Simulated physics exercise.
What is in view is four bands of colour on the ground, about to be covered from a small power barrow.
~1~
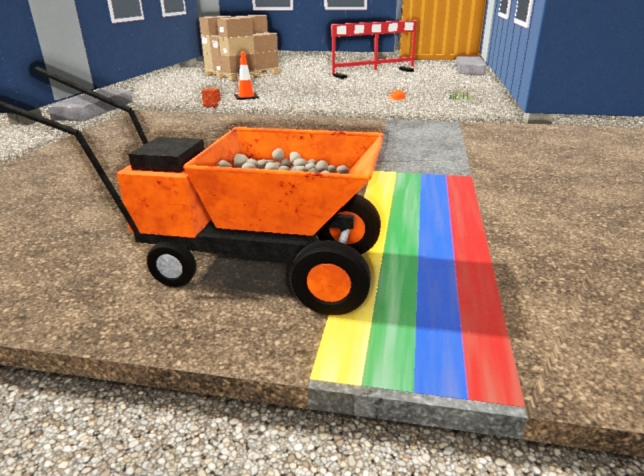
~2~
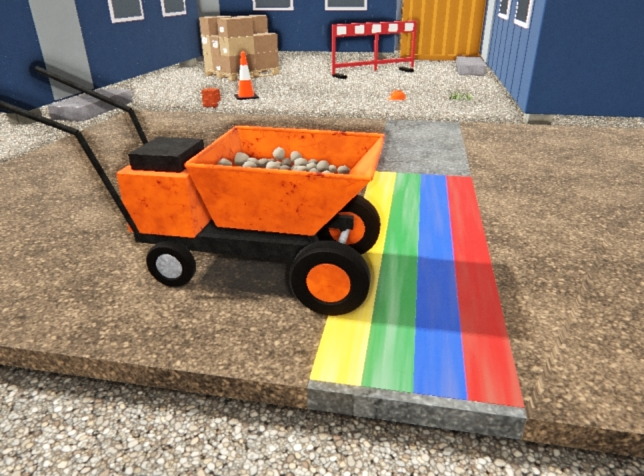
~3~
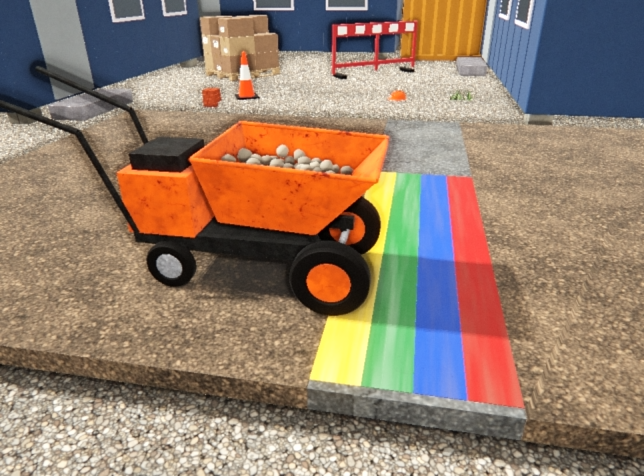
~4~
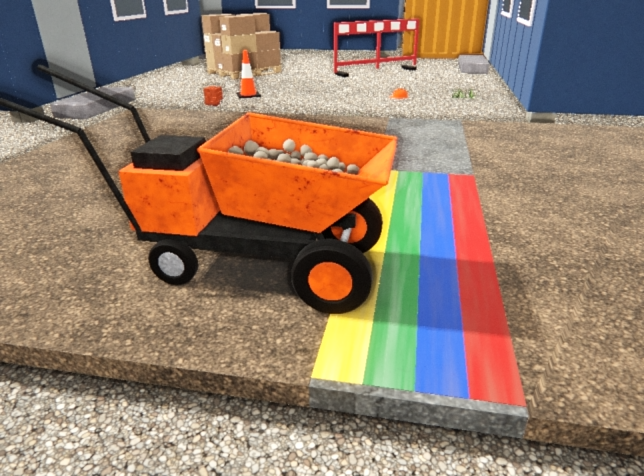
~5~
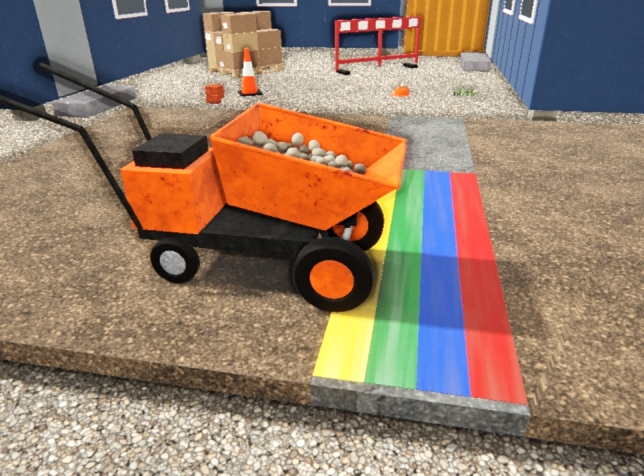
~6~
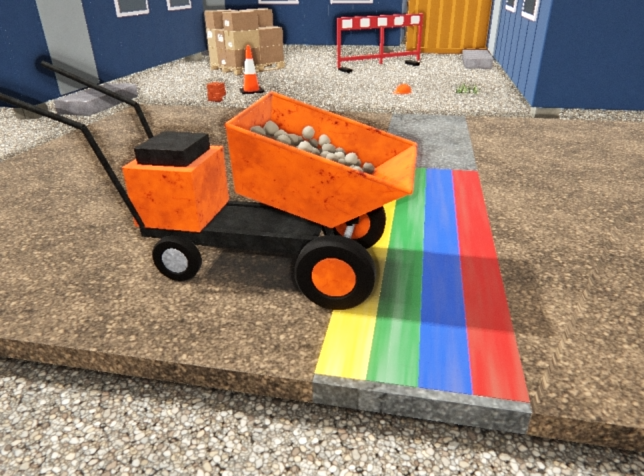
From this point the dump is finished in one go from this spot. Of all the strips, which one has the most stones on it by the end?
Most stones end on the red strip.
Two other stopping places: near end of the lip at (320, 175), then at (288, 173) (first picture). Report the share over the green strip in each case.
That comes to some 10 in a hundred for the first try and some 40 in a hundred for the second.
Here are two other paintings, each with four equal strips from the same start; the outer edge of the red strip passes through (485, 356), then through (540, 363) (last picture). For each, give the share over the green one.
Roughly 0 per cent first, then 0 per cent.
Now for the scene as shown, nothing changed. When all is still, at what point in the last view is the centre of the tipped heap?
At about (494, 283), give or take.
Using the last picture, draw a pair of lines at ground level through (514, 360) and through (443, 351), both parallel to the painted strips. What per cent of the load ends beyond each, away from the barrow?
The first comes to 30 %, the second to 80 %.
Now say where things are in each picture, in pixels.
In the first picture, lip of the skip at (369, 178), level; top of the load at (272, 169), river pebbles; yellow strip at (345, 340); green strip at (391, 346); blue strip at (439, 351); red strip at (489, 357).
In the second picture, lip of the skip at (371, 179), level; top of the load at (273, 168).
In the third picture, lip of the skip at (376, 181), tipped barely; top of the load at (275, 171).
In the fourth picture, lip of the skip at (386, 183), tipped a little; top of the load at (268, 165).
In the fifth picture, lip of the skip at (397, 187), tipped a little; top of the load at (276, 157).
In the sixth picture, lip of the skip at (410, 192), tipped clearly; top of the load at (276, 155); yellow strip at (350, 335); green strip at (396, 341); blue strip at (444, 346); red strip at (494, 352).
Soon after the last picture, skip tipped steeply; all in the skip.
A little later, skip tipped right over; most in the skip; a stray few over the blue strip; a small part over the red strip; a stray few off the paint.
Later still, skip tipped right over; about a quarter in the skip; a small part over the blue strip; about half over the red strip; about a quarter off the paint.
At rest, skip tipped right over; about a quarter in the skip; none over the yellow strip; none over the green strip; a small part over the blue strip; about half over the red strip; about a quarter off the paint.
